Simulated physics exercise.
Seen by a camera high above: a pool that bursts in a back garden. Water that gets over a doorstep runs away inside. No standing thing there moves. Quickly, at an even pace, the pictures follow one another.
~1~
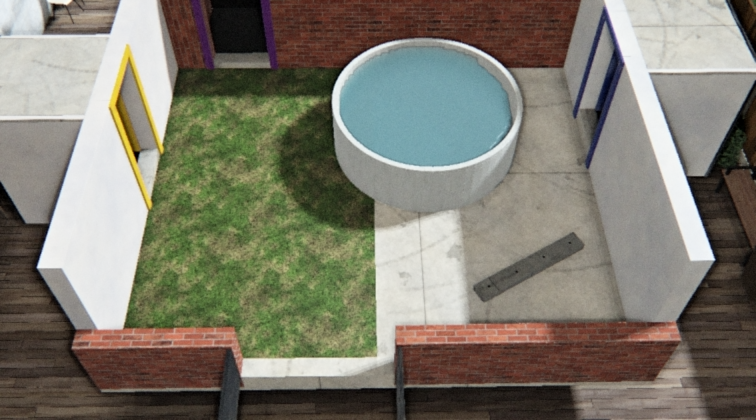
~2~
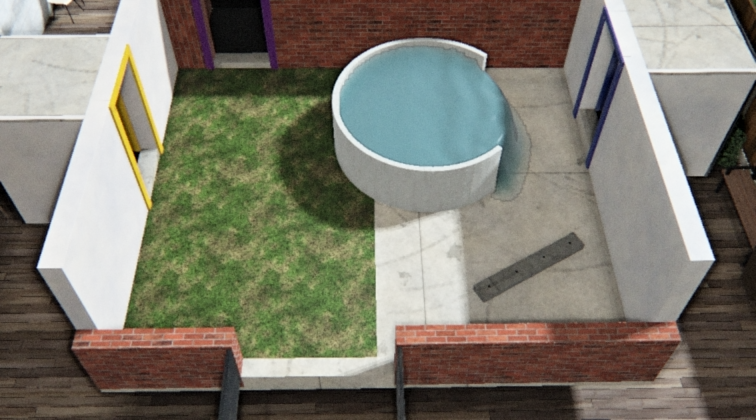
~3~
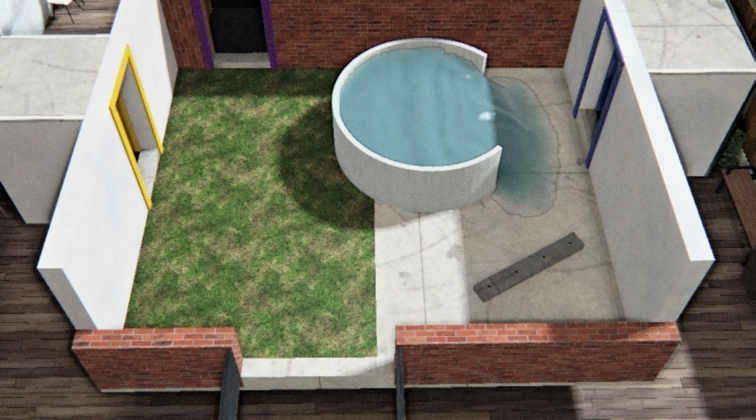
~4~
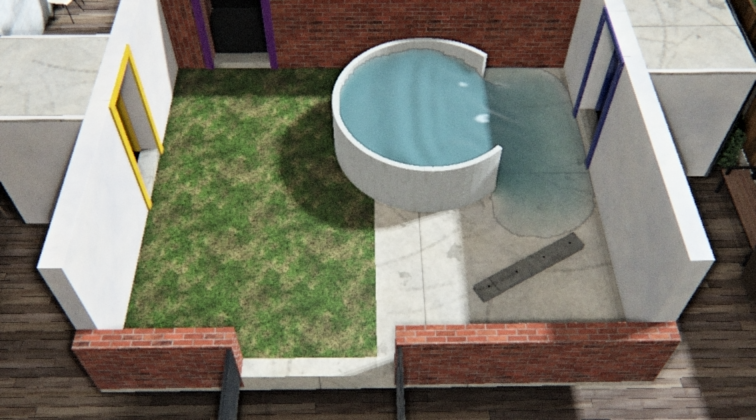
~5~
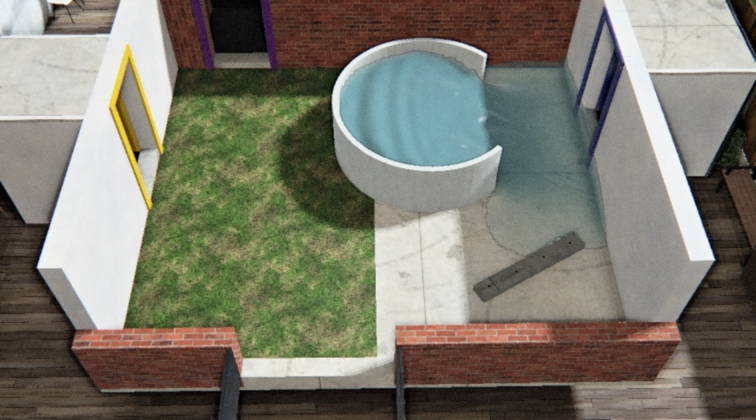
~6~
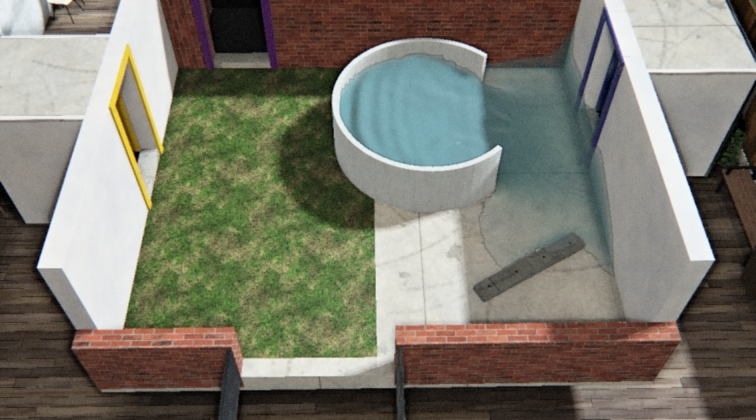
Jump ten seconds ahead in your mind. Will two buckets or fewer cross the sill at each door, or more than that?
Blue door: Overshoots; yellow door: Does not overshoot; purple door: Does not overshoot.
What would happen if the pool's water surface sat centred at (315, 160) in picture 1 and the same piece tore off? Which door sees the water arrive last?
The door marked yellow.
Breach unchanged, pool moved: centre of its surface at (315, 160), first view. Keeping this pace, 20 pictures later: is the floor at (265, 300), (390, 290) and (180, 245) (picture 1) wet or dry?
I'd say still dry for the first, swamped for the second and still dry for the third.
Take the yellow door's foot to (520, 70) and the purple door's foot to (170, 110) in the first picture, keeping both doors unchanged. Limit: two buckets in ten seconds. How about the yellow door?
Taken on its own, the yellow door goes beyond the limit.
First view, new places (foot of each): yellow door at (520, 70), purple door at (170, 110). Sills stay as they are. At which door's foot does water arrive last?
That would be the purple-painted one.
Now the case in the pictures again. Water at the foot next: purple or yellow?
Soonest: The one in purple.
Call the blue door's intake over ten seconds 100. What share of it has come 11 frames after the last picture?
It would be roughly 75 percent of the ten-second total.
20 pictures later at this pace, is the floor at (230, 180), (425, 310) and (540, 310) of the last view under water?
First spot spared, second spot submerged, third spot submerged.
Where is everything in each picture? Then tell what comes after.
The round tank at (427, 103) is whole and still, in the first frame.
The front is at (497, 195), out from the gap at (510, 129), in the second frame.
The front is at (542, 208), out from the gap at (510, 130), in the third frame.
Water pours out at (510, 132) and has run to (555, 229), in the fourth frame.
The front is at (606, 240), out from the gap at (510, 133), in the fifth frame.
The front is at (613, 270), out from the gap at (510, 133), in the sixth frame.
A moment on, water covers 25 % of the floor; the blue door far over two buckets in, the yellow door not reached, the purple door not reached.
Next, water covers 35 % of the floor; the blue door far over two buckets in, the yellow door not reached, the purple door not reached.
Then, water covers 65 % of the floor; the blue door far over two buckets in, the yellow door not reached, the purple door wet at the sill, nothing in.
Later, water covers 100 % of the floor; the blue door far over two buckets in, the yellow door wet at the sill, nothing in, the purple door wet at the sill, nothing in.
In the end, water covers 95 % of the floor; the blue door far over two buckets in, the yellow door wet at the sill, nothing in, the purple door wet at the sill, nothing in.
